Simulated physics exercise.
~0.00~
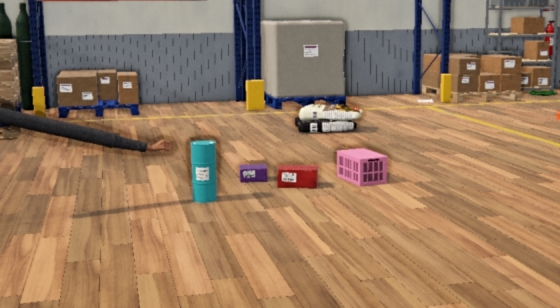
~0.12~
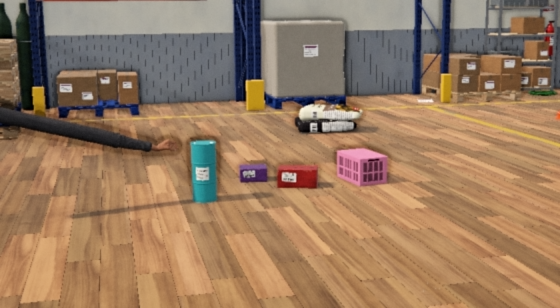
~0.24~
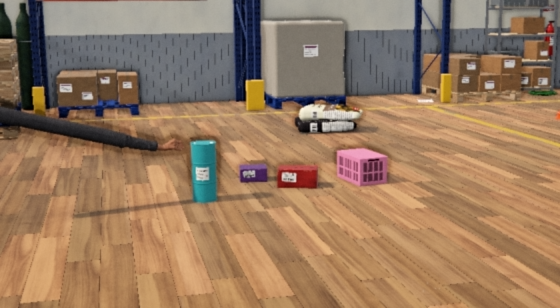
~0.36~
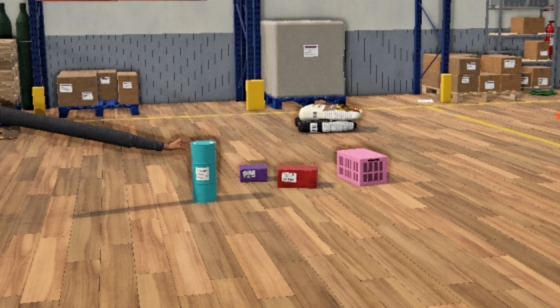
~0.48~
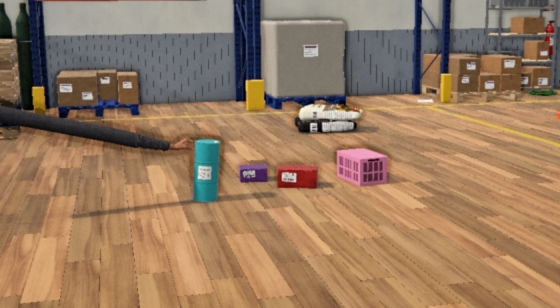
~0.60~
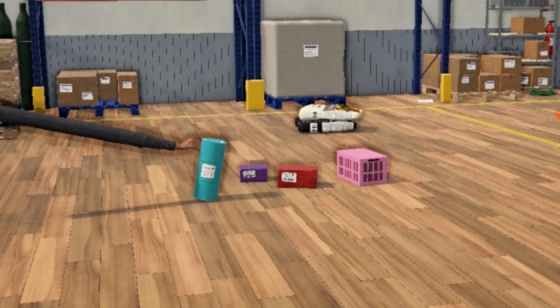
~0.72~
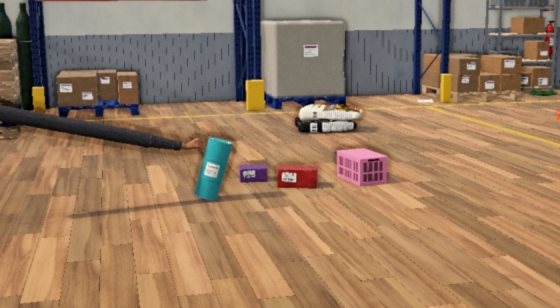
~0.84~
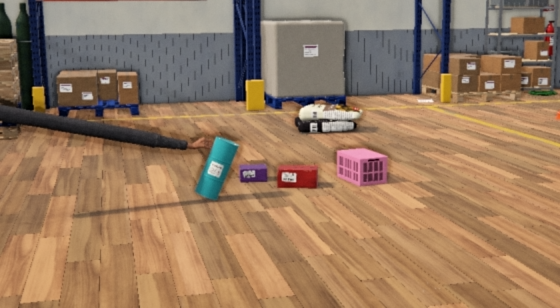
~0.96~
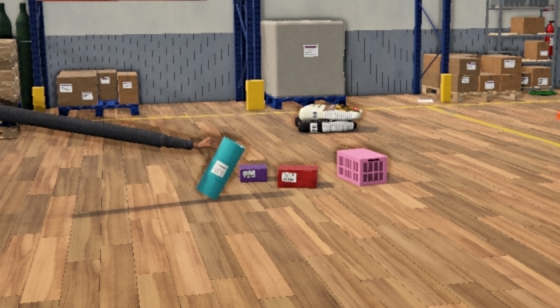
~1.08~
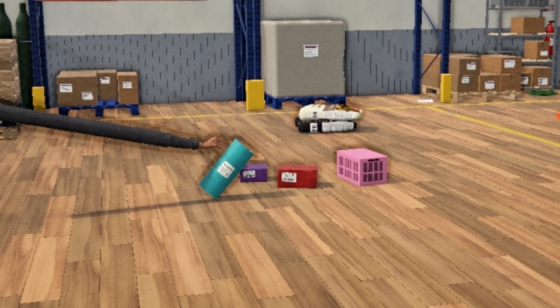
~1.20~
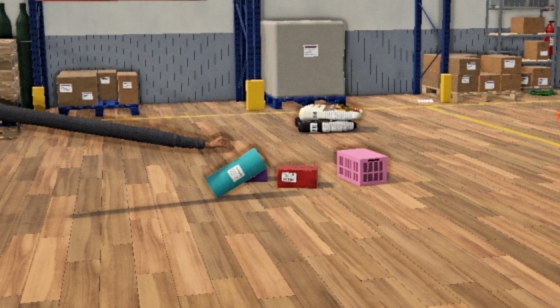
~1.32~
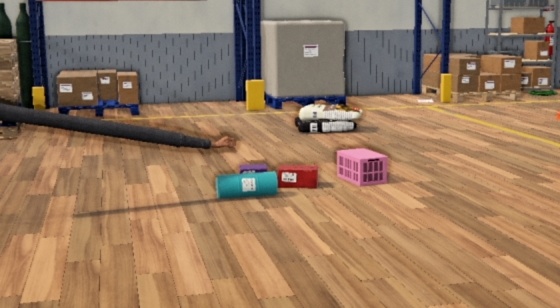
A warehouse with a wooden plank floor is seen from a still, slightly raised viewpoint, with blue racking posts, cardboard boxes and a large grey block at the back. An upright turquoise canister stands near the centre, with a small purple parcel, a red box and a pink crate to its right. A long dark-sleeved arm reaches in from the left and pushes the canister near its top. The canister leans further and further right, then tips over. It ends lying on its side in front of the purple parcel, while the other items stay put.
